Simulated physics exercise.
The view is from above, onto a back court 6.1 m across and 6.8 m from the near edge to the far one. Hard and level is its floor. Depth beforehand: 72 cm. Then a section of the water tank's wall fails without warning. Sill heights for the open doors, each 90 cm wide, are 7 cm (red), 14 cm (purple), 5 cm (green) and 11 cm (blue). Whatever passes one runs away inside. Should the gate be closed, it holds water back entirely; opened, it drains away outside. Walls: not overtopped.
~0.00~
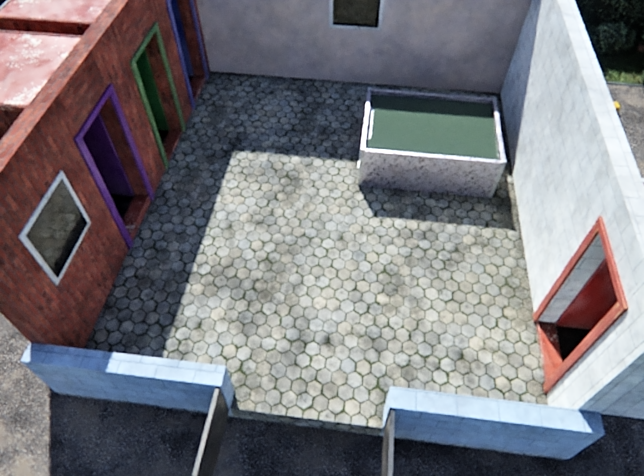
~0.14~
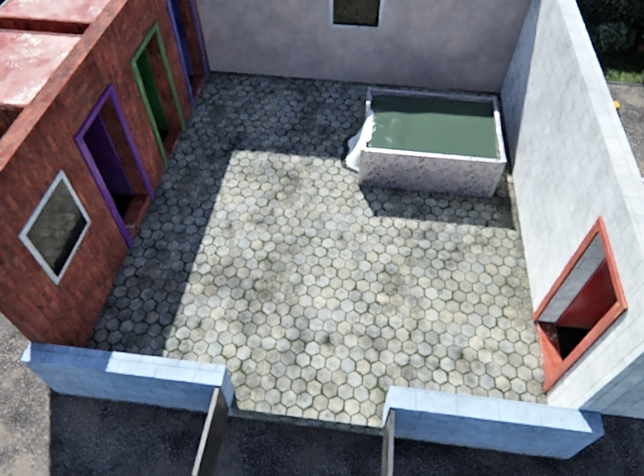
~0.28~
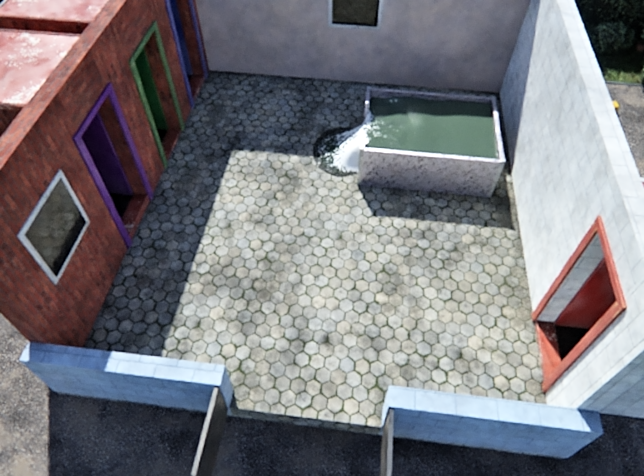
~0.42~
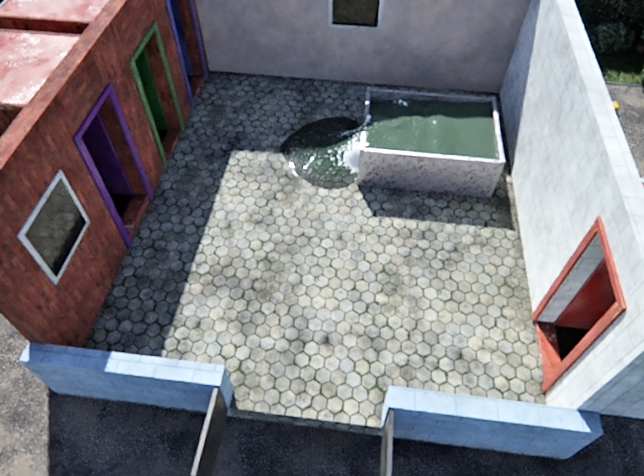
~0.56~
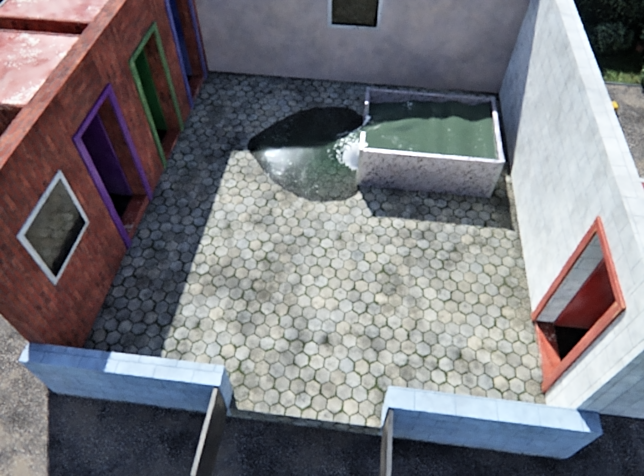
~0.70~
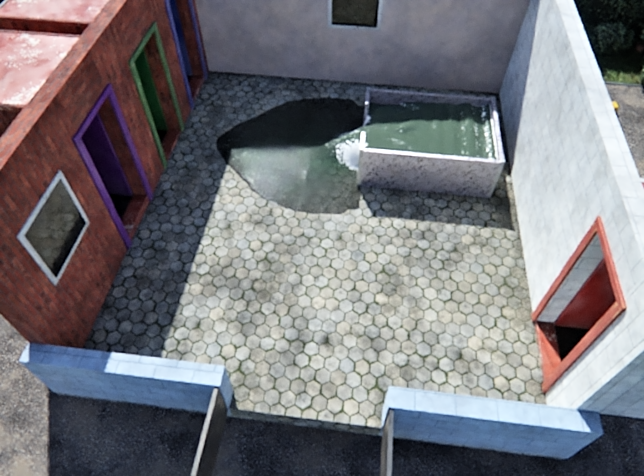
Water pouring from the left side of a raised stone tank, spreading leftward in a dark pool across a paved courtyard.
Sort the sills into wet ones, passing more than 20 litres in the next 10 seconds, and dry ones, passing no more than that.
Red door: Dry; purple door: Dry; green door: Wet; blue door: Wet.
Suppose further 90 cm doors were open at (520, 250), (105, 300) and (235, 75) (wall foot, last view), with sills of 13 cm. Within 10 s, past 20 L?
Well, the first is on the low side, the second is on the low side, and the third is on the high side.
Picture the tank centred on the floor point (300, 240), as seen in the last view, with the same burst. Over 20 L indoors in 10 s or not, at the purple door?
Against the limit, the purple door gets more than that.
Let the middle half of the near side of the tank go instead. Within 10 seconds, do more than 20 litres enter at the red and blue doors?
For red, too much; for blue, too little.
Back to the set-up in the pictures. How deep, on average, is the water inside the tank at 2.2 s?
Around 41 cm on average.
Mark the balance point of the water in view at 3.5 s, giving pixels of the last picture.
(326, 160).
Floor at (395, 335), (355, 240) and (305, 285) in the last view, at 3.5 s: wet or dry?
Untouched, untouched, untouched.
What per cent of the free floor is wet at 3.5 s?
I'd guess around 40 %.
After 1.4 s water covers 35 % of the floor and is deepest (35 cm) near (352, 150); red door not reached, purple door not reached, green door 9 cm at the sill, 18 L in, blue door 11 cm at the sill, 0 L in.
After 2.2 s water covers 40 % of the floor and is deepest (32 cm) near (208, 74); red door not reached, purple door 16 cm at the sill, 1 L in, green door 16 cm at the sill, 89 L in, blue door 23 cm at the sill, 15 L in.
After 3.5 s water covers 40 % of the floor and is deepest (22 cm) near (352, 150); red door not reached, purple door 11 cm at the sill, 3 L in, green door 16 cm at the sill, 194 L in, blue door 16 cm at the sill, 64 L in.
After 6.0 s water covers 65 % of the floor and is deepest (15 cm) near (208, 74); red door not reached, purple door 8 cm at the sill, 3 L in, green door 12 cm at the sill, 299 L in, blue door 13 cm at the sill, 73 L in.
After 10.0 s water covers 90 % of the floor and is deepest (9 cm) near (74, 369); red door 7 cm at the sill, 0 L in, purple door 5 cm at the sill, 3 L in, green door 7 cm at the sill, 347 L in, blue door 7 cm at the sill, 76 L in.
